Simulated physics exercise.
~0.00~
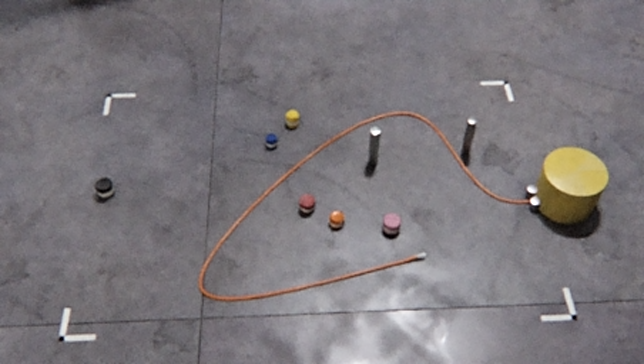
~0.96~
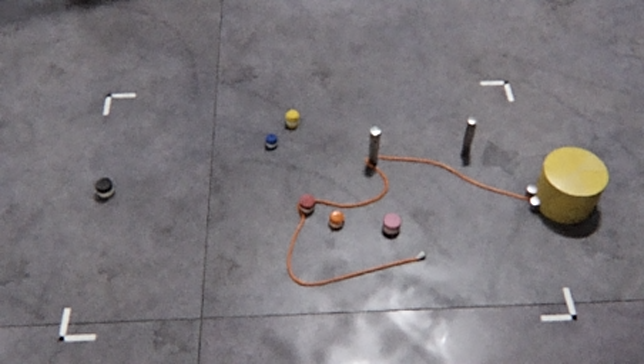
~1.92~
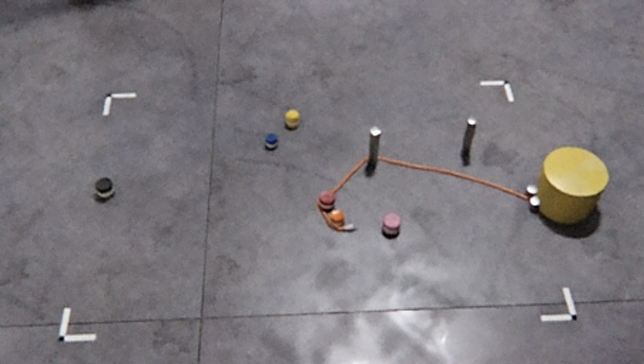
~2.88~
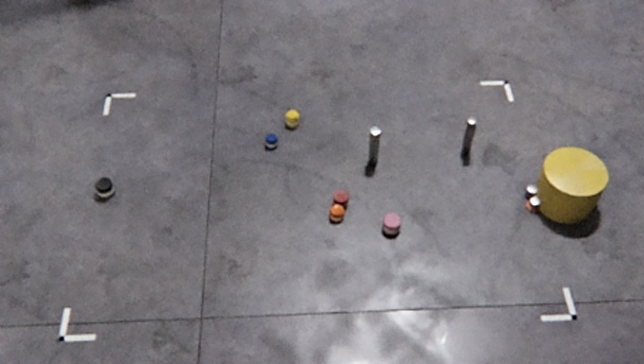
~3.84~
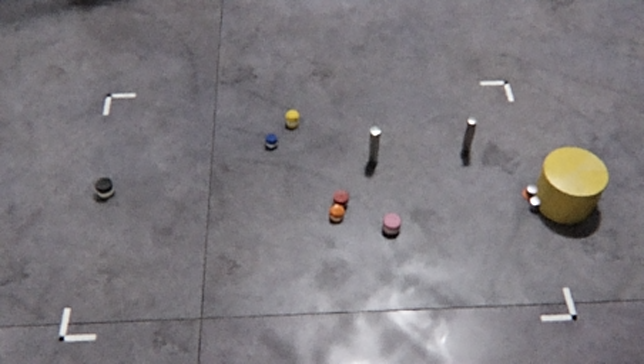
Yellow drum reeling in an orange cord around a post, dragging the red tin right against the orange jar before disappearing.
